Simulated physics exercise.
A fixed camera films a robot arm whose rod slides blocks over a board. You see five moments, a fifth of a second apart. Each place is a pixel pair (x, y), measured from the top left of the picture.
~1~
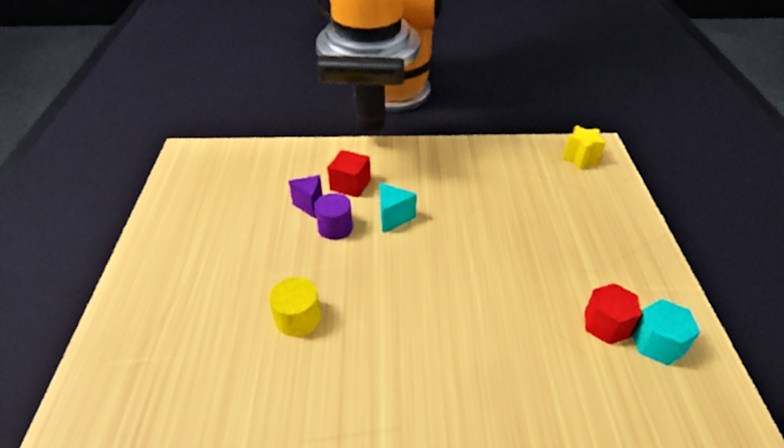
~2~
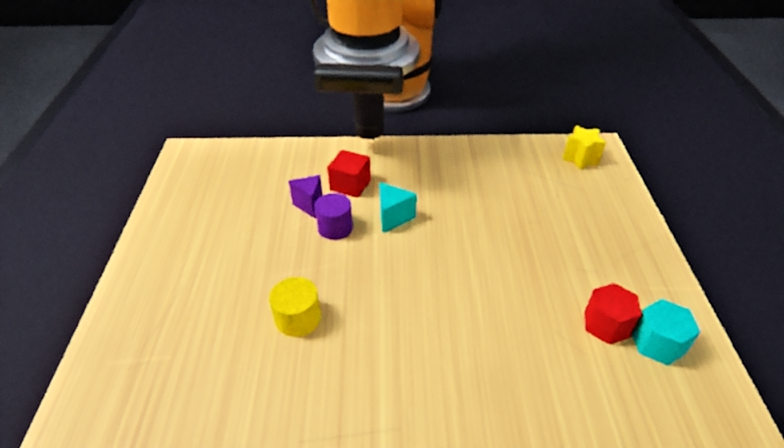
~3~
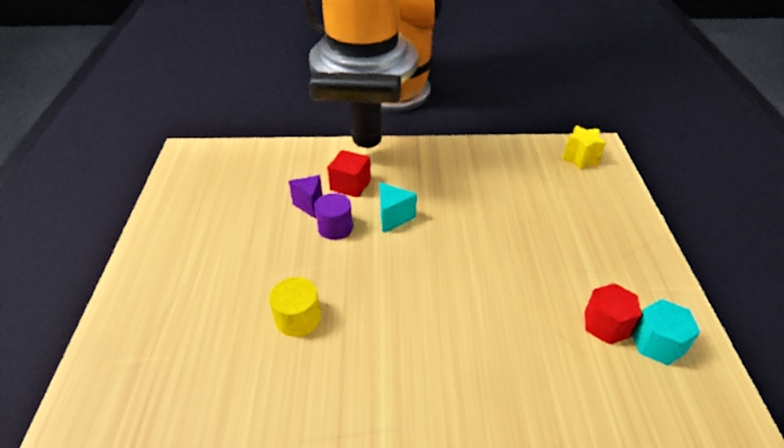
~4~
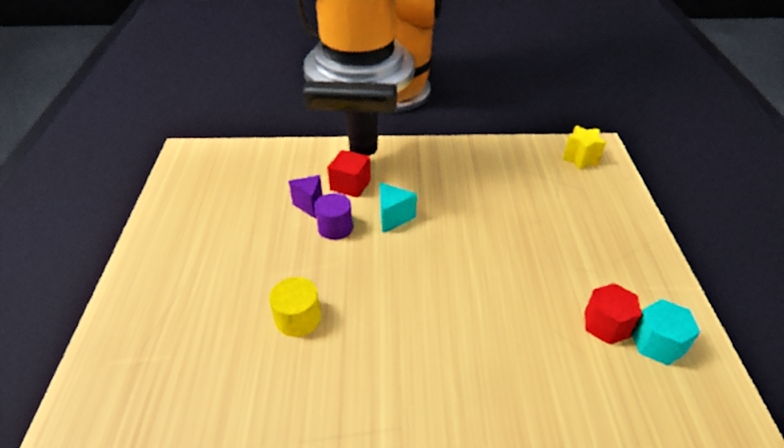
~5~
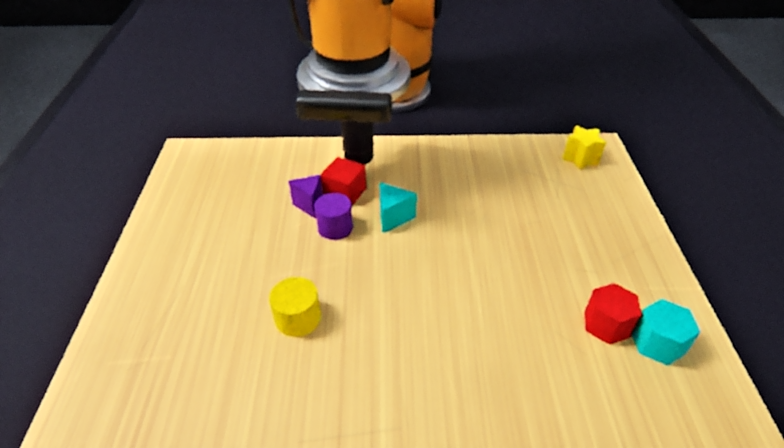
On a light wooden board, a robot arm lowers its dark rod toward the viewer, nudging the red cube slightly forward and left.
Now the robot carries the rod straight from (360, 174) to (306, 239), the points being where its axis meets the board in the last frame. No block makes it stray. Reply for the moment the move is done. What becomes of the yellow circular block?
It is still where it was.
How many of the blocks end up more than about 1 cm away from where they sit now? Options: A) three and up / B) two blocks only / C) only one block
Choice A: Three and up.
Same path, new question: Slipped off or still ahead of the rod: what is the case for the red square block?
The rod keeps it before itself.
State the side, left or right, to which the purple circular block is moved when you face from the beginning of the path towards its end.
Goes left.
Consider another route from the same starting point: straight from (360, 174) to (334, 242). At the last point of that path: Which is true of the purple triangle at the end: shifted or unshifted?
It gets displaced.
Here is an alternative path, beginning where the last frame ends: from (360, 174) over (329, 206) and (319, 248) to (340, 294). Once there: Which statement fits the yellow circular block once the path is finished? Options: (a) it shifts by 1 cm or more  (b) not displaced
Choice a: It shifts by 1 cm or more.
On the path given first. One third of the way, rod at (341, 177); purple triangle at (281, 198), turned 35° clockwise; purple circular block at (327, 219); red square block at (324, 191).
Two thirds of the way, rod at (323, 199); purple triangle at (277, 200), turned 50° clockwise; purple circular block at (320, 244); red square block at (306, 215).
At the end, rod at (303, 222); yellow circular block unmoved; purple triangle at (277, 200), turned 50° clockwise; purple circular block at (318, 250); red square block at (283, 240).
